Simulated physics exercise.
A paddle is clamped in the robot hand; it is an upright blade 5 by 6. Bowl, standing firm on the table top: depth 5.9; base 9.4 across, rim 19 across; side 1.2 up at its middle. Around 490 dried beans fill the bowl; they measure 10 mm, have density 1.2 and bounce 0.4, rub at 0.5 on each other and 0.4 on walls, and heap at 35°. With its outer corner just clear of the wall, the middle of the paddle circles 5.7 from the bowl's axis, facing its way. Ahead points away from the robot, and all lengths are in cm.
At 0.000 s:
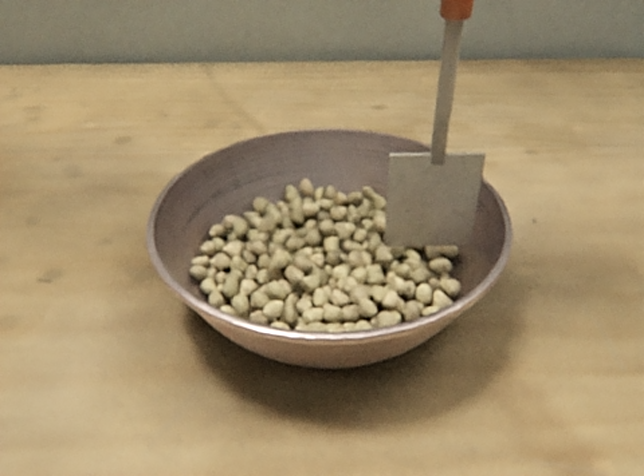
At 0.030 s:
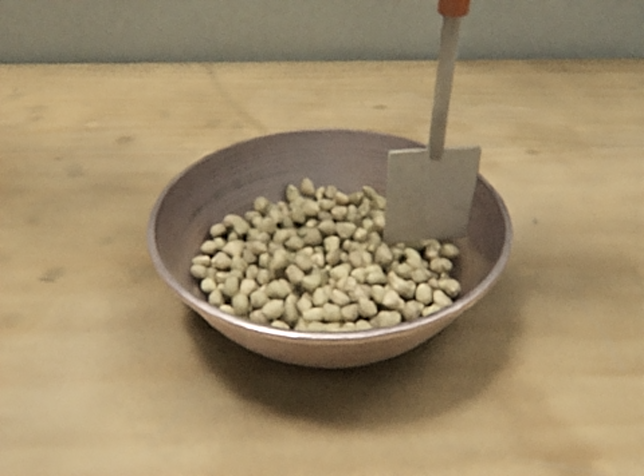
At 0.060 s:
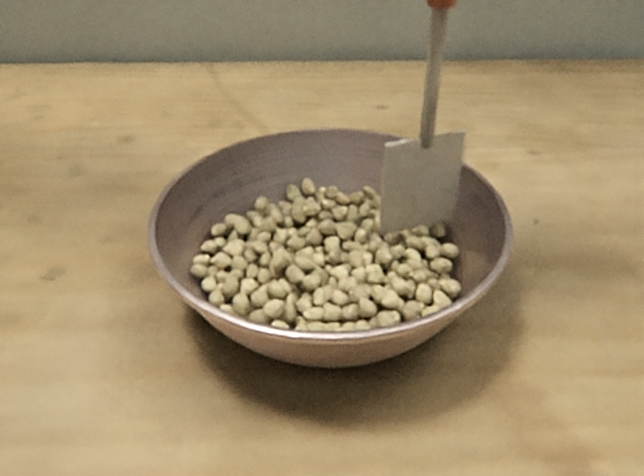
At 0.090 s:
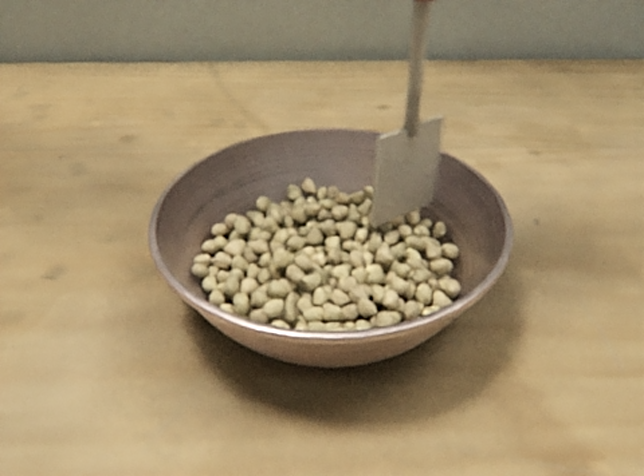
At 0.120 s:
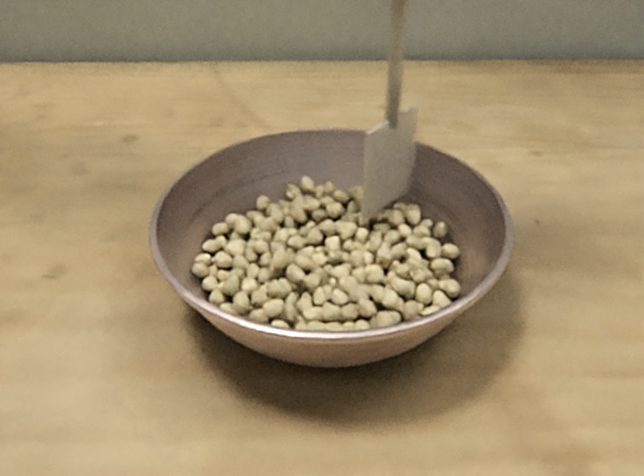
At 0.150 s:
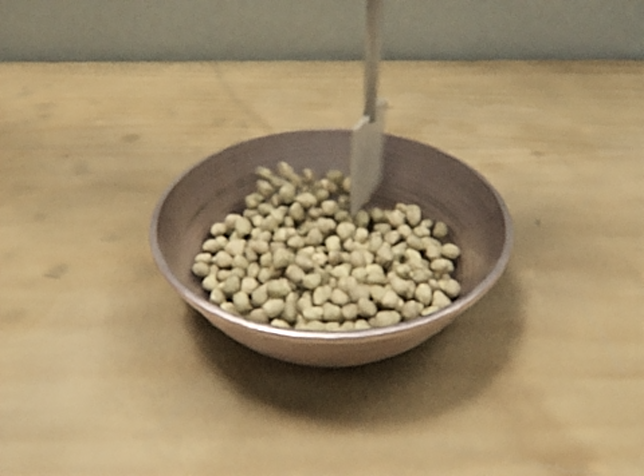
A shallow brownish-mauve bowl heaped with pale greenish-tan beans sits on a light wooden table before a plain grey wall, seen from the front and slightly above by a still camera. A flat grey metal paddle on a thin shaft with an orange-red top stands upright at the bowl's right side. The paddle sweeps leftward and back through the beans, turning nearly edge-on and pushing some into a small mound at the rear.
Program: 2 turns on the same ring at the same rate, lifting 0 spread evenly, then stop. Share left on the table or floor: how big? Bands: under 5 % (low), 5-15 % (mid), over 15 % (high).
Mid.
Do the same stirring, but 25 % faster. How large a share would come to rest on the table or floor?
Estimated share: About 15 per cent.
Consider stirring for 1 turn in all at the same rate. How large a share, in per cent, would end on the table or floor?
Then roughly 5 percent.
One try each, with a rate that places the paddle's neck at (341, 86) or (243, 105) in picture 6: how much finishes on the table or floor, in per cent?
It comes to roughly 15 per cent and then 25 per cent.
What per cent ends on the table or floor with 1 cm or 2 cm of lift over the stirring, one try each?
Estimates: 0 % and 0 %.
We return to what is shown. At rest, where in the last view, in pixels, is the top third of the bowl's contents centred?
In the final view it lies around (347, 244).
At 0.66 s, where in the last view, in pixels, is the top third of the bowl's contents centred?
About (406, 263).
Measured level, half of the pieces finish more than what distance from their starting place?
Somewhere around 1 centimetres.
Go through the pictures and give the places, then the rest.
In the first frame, paddle neck at (441, 128), 0° round; upper third of the load around (327, 253), from x 200 to 450, top at y 190; 492 in the bowl.
In the second frame, paddle neck at (439, 123), 6° round; upper third of the load around (328, 253), from x 200 to 450, top at y 190.
In the third frame, paddle neck at (429, 112), 20° round; upper third of the load around (328, 253), from x 200 to 450, top at y 190.
In the fourth frame, paddle neck at (413, 102), 35° round; upper third of the load around (329, 254), from x 200 to 450, top at y 190.
In the fifth frame, paddle neck at (394, 94), 50° round; upper third of the load around (327, 252), from x 200 to 450, top at y 185.
In the sixth frame, paddle neck at (371, 89), 66° round; upper third of the load around (315, 247), from x 200 to 450, top at y 170; 492 in the bowl.
By 0.66 s, 323° round, highest piece 8 above the table; 481 in the bowl, 8 on the table or floor, 3 in flight or on the tool.
By 1.17 s, 221° round, highest piece 7 above the table; 460 in the bowl, 31 on the table or floor, 1 in flight or on the tool.
By 1.63 s, 0° round, highest piece 4 above the table; 456 in the bowl, 36 on the table or floor.
By 2.33 s, 0° round, highest piece 4 above the table; 456 in the bowl, 36 on the table or floor.
Final count, 456 in the bowl, 36 on the table or floor. That is 7 % on the table or floor.
